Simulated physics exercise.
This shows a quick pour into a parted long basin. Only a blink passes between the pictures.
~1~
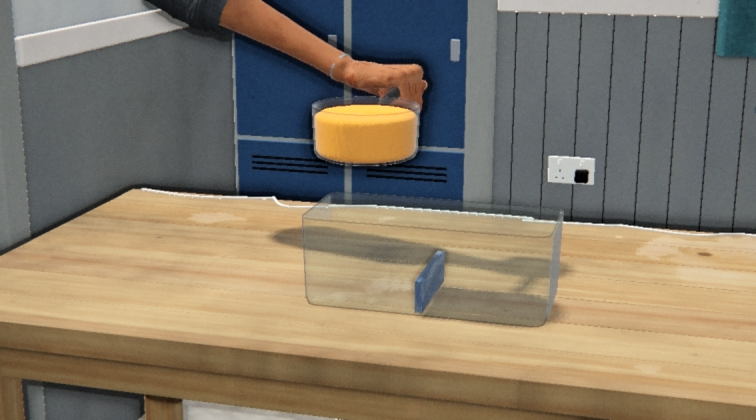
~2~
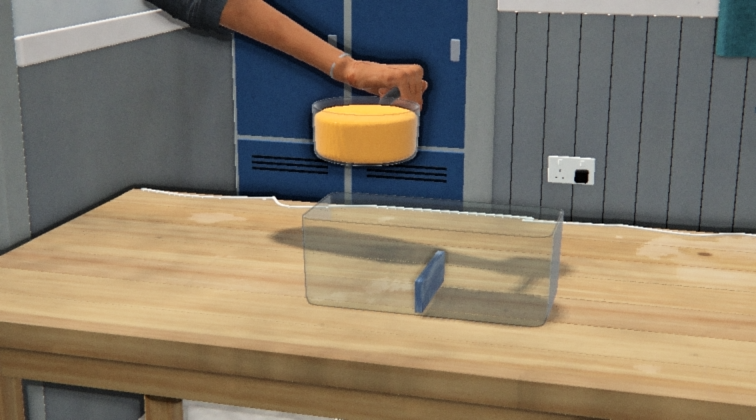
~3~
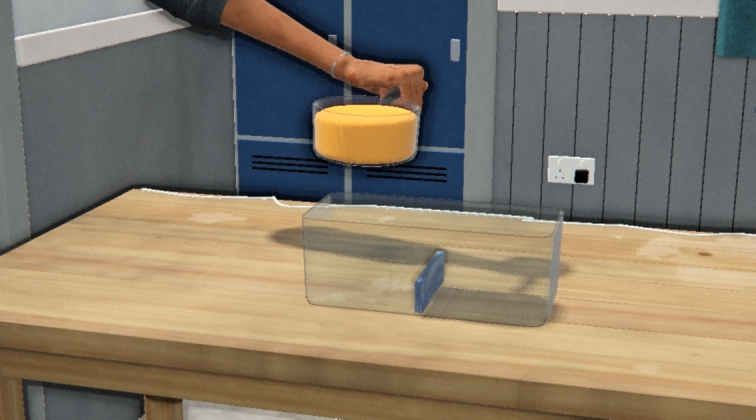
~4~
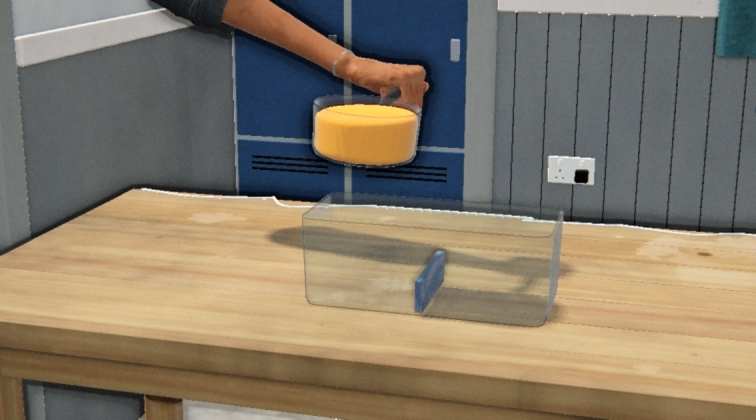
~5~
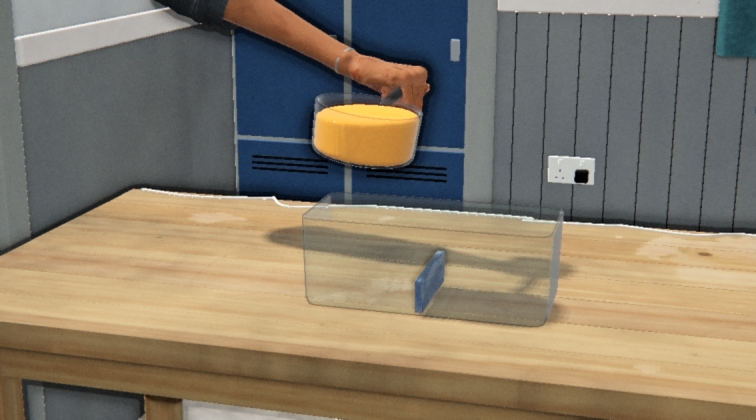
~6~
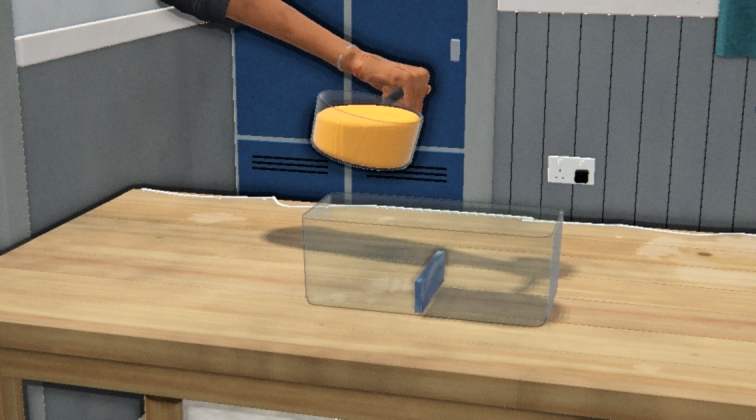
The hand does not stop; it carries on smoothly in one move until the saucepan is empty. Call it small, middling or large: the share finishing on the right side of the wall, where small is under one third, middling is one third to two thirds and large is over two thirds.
Large.
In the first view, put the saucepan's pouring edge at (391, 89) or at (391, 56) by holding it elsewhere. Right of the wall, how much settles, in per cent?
It comes out at around 60 percent and then around 70 percent.
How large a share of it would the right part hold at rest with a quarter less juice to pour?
Near 75 parts in a hundred.
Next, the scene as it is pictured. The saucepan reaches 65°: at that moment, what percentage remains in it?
About 55 % remains.
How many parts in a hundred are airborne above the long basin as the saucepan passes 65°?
Estimated: 30 per cent or thereabouts.
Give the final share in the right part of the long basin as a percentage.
Some 80 per cent.
A moment on, the saucepan is tipped part way and 54 per cent is still to pour, 0 is left of the wall and 15 right of it.
Next, the saucepan is tipped on its side and 12 per cent is still to pour, 8 is left of the wall and 74 right of it.
Then the saucepan is tipped on its side and 2 per cent is still to pour, 17 is left of the wall and 80 right of it.
Later the saucepan is tipped on its side and 0 per cent is still to pour, 19 is left of the wall and 80 right of it.
In the end 19 per cent lies left of the wall, 80 right of it and 0 outside.
